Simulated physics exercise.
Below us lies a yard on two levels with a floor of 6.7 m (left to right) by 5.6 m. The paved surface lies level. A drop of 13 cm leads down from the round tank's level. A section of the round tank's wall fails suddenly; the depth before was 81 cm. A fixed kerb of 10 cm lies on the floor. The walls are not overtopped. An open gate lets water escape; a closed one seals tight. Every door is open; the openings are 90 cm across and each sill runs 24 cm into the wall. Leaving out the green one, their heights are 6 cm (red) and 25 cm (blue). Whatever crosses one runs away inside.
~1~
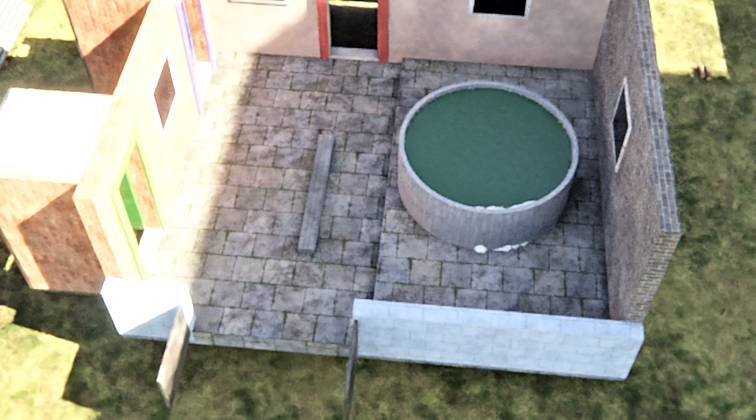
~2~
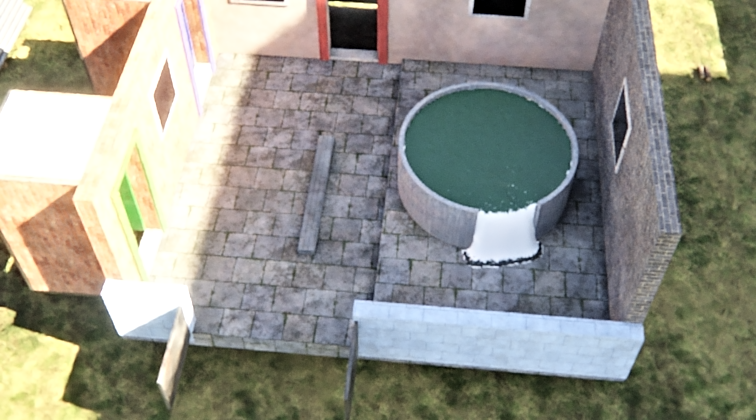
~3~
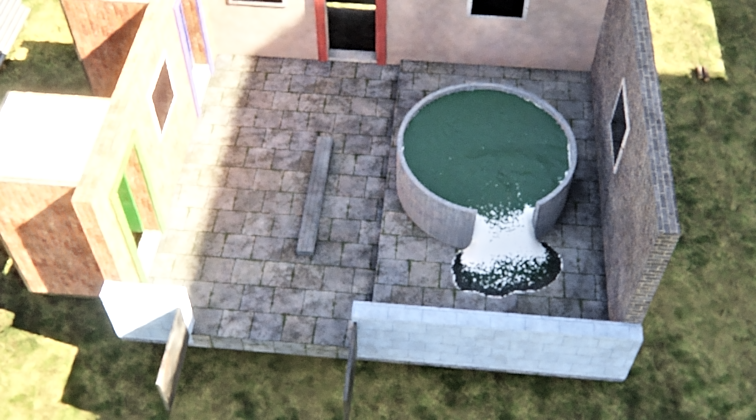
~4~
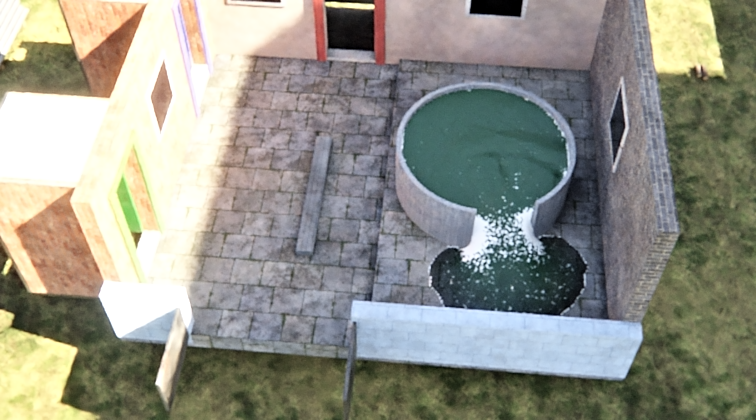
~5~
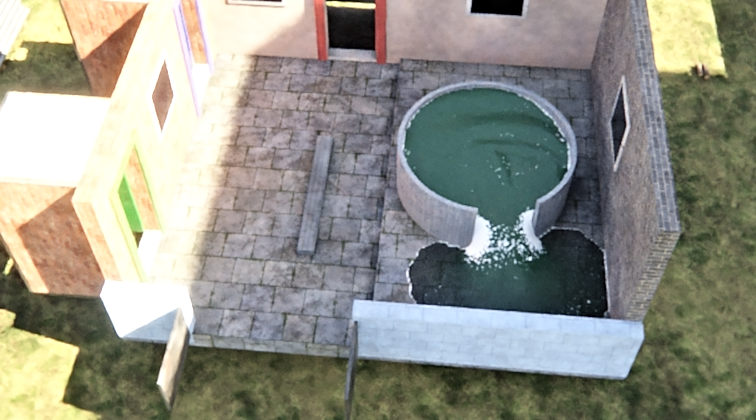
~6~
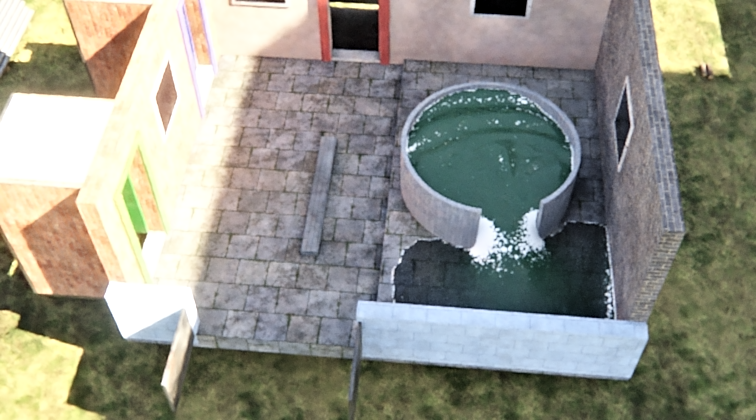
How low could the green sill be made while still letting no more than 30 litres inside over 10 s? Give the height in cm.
About 14 cm.
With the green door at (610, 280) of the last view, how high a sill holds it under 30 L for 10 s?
About 28 cm.
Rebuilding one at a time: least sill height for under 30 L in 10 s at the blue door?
About 10.5 cm at blue.
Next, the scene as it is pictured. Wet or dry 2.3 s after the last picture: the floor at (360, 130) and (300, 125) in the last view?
In turn: Not reached, still dry.
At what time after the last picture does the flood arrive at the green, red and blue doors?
Arrival: Green 2.0 s, red 4.0 s, blue 3.8 s.
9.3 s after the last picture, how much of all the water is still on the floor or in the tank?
Roughly 90 in a hundred.
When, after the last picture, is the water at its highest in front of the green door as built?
Around 2.8 s.
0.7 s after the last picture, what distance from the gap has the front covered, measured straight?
About 3.2 m.
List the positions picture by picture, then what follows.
In the first frame, the round tank at (488, 146) is whole and still, 81 cm deep; the green door at (141, 214) is dry.
In the second frame, the front is at (531, 257), 0.3 m from the gap at (505, 233); 0.2 m2 of floor is wet, 81 cm left at the back.
In the third frame, water pours out at (504, 236) and has run 0.8 m, to (497, 292); about 10 cm deep outside, 81 cm at the back.
In the fourth frame, water pours out at (503, 236) and has run 1.4 m, to a hidden place; about 7 cm deep outside, 81 cm at the back.
In the fifth frame, the front is at a hidden place, 1.8 m from the gap at (504, 235); 4.0 m2 of floor is wet, 81 cm left at the back.
In the sixth frame, the front is at a hidden place, 2.1 m from the gap at (508, 235); 4.5 m2 of floor is wet, 76 cm left at the back; the green door at (144, 218), 5.2 m from the gap, is still 3.7 m from the nearest water.
Then, 0.7 s after the last picture water covers 15 % of the floor, deepest (60 cm) near (615, 347); it has not reached the green door.
Then, 2.3 s after the last picture water covers 50 % of the floor, deepest (40 cm) near (588, 345); 15 cm at the green door, 1 litre in over its 9 cm sill.
Then, 9.3 s after the last picture water covers 95 % of the floor, deepest (18 cm) near (510, 339); 11 cm at the green door, 151 litres in over its 9 cm sill.
At the green door as built, the water peaked near 19 cm, 2.9 s after the last picture.
Run again over the same 10 s with other heights there, 90 litres in over 11 cm, 16 litres over 15 cm. The limit of 30 litres is kept from about 14 cm up.
